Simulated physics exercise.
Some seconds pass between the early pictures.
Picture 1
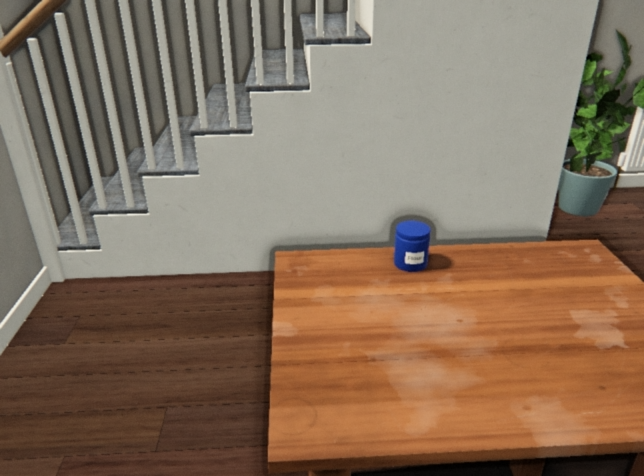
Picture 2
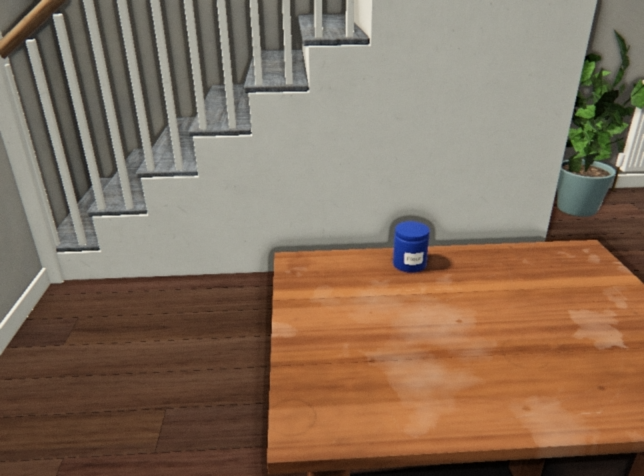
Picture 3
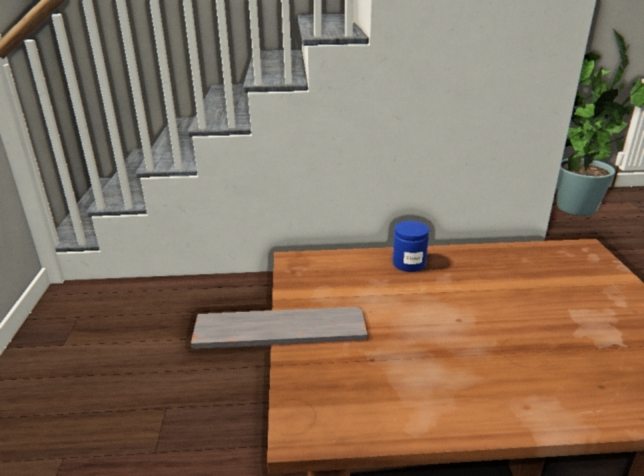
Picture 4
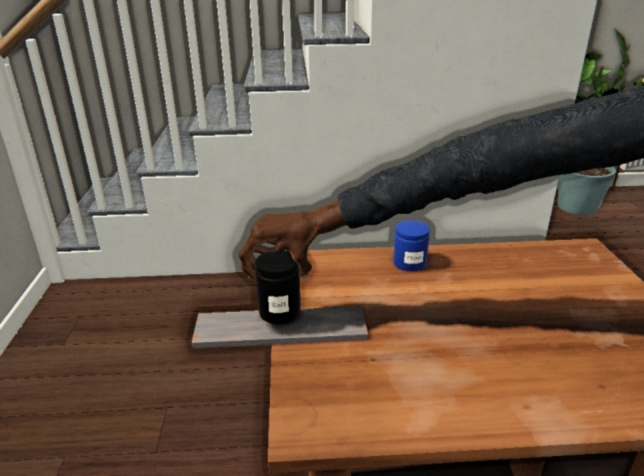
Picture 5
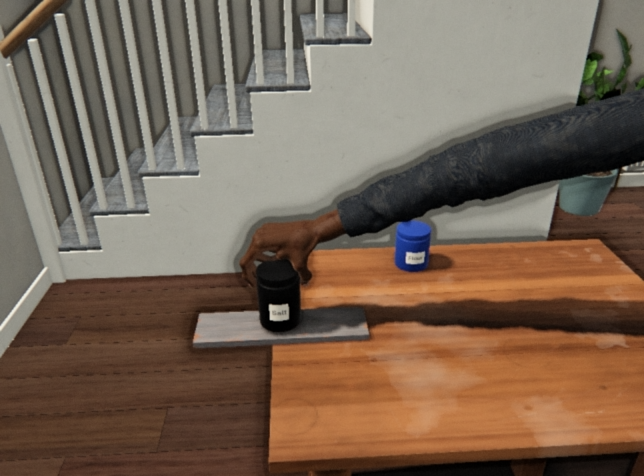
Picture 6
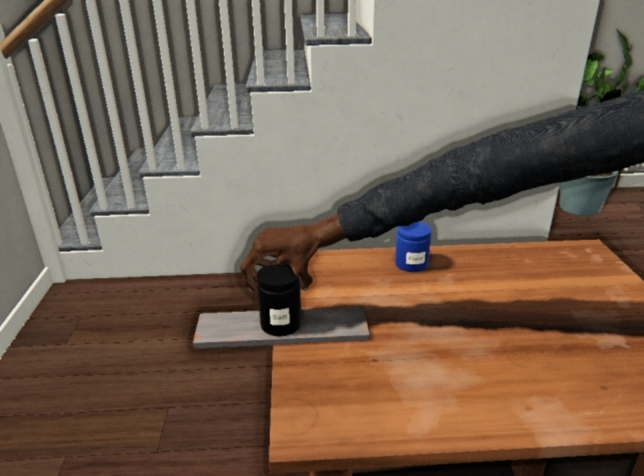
A gray plank appears, jutting past the left edge of a wooden table where a blue jar sits near the back. A dark-sleeved arm then reaches in from the right, lowering a black jar slightly onto the plank, and the hand keeps its grip on it.
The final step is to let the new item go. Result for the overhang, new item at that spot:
Outcome: No drop.
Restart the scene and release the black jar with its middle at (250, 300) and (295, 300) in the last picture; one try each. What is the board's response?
First try: It goes over; second try: It keeps its balance.
Then, 0.20 s later than the last frame, all is still.
Then, 0.40 s later than the last frame, black jar resting near (280, 299).
When it is over, all 3 as before. End places, in pixels of the last picture, black jar near (280, 299). The board stays on the table.
